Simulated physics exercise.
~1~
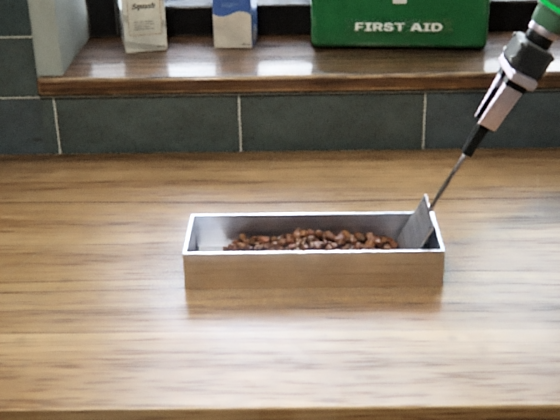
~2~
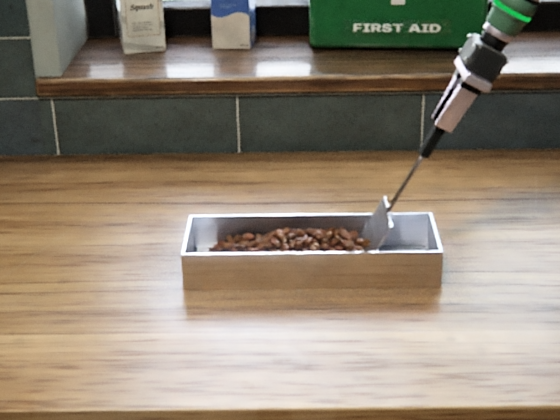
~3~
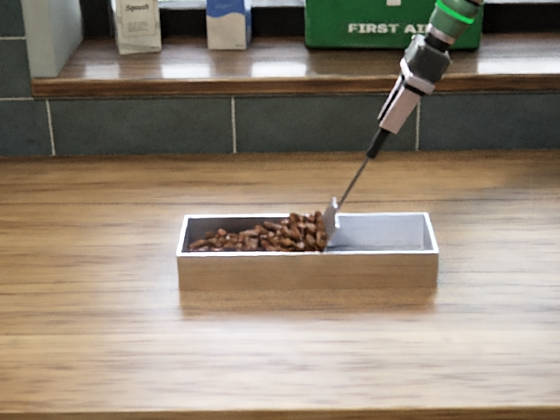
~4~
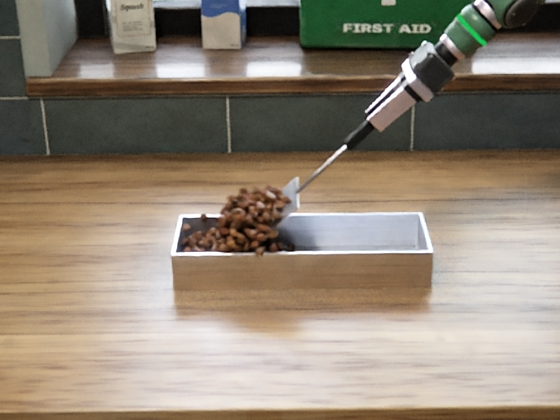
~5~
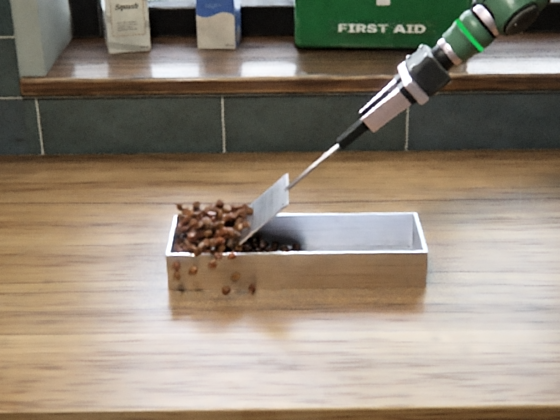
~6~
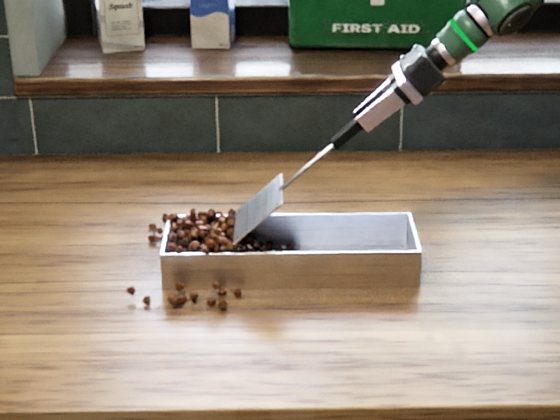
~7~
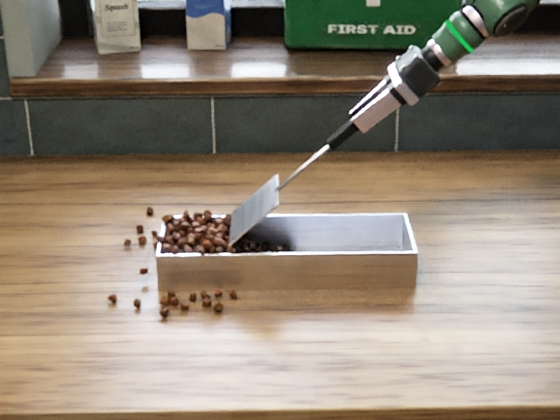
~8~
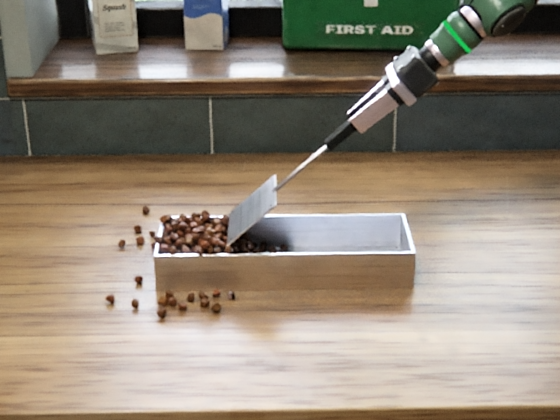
A robot arm pushes brown pellets left along a tin with a turner, spilling some outside.
